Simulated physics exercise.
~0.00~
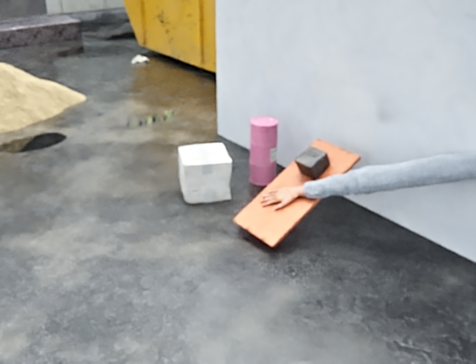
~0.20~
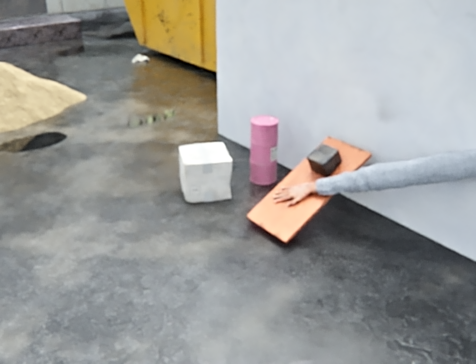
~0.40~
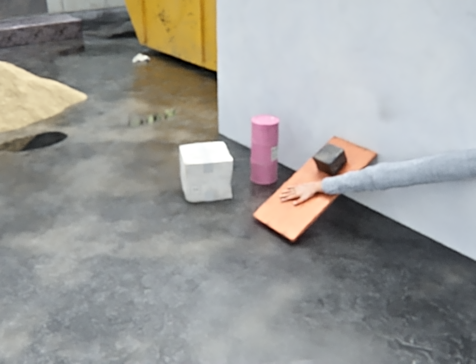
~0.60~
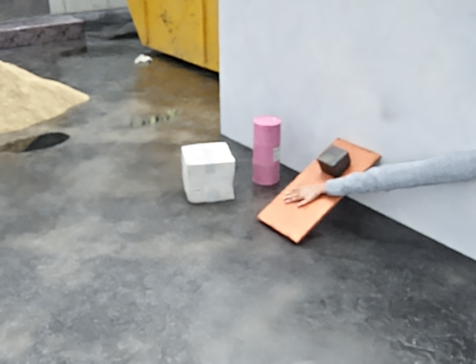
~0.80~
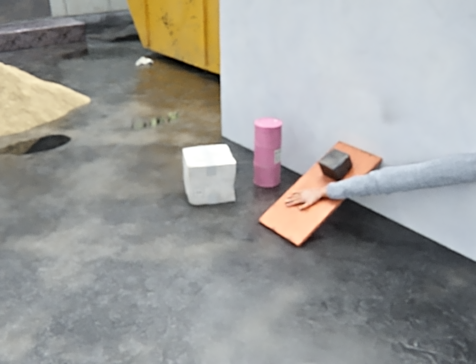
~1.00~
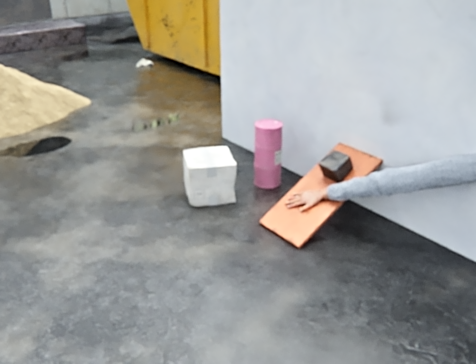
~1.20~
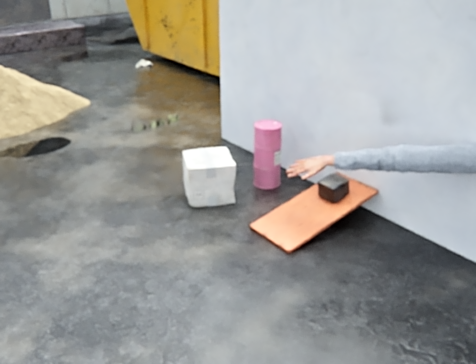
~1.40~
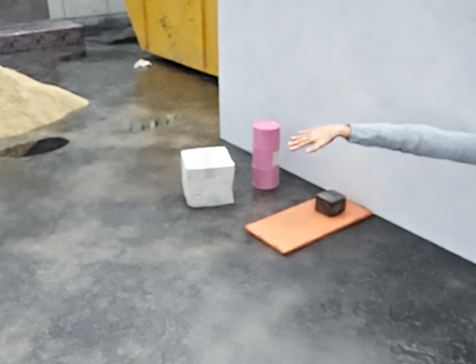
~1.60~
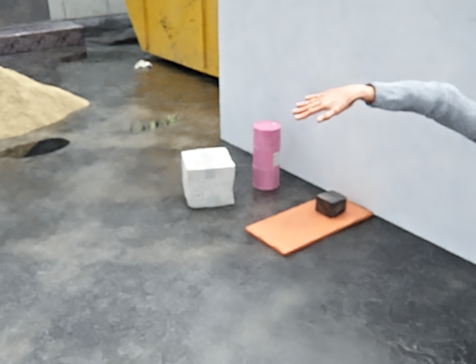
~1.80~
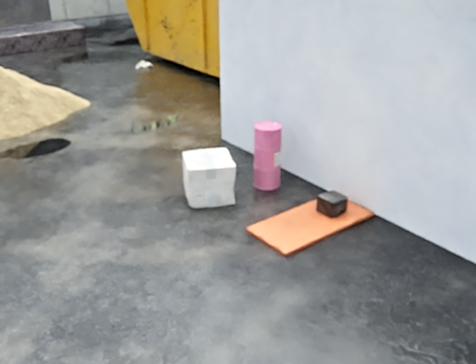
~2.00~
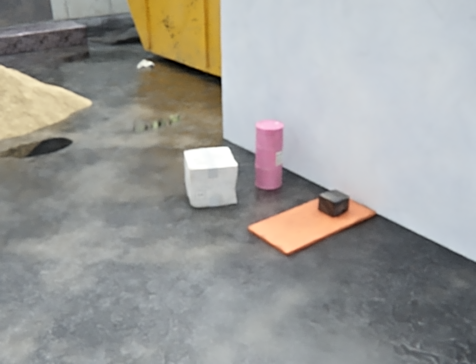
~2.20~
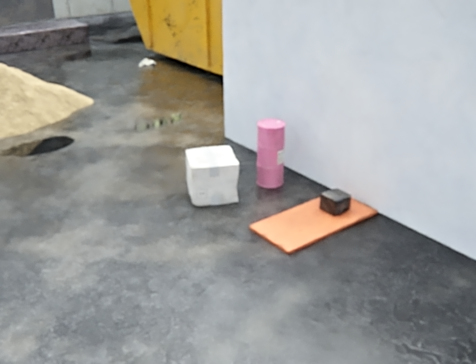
A hand leans an orange board on the wall, lets go, and it slides down flat.
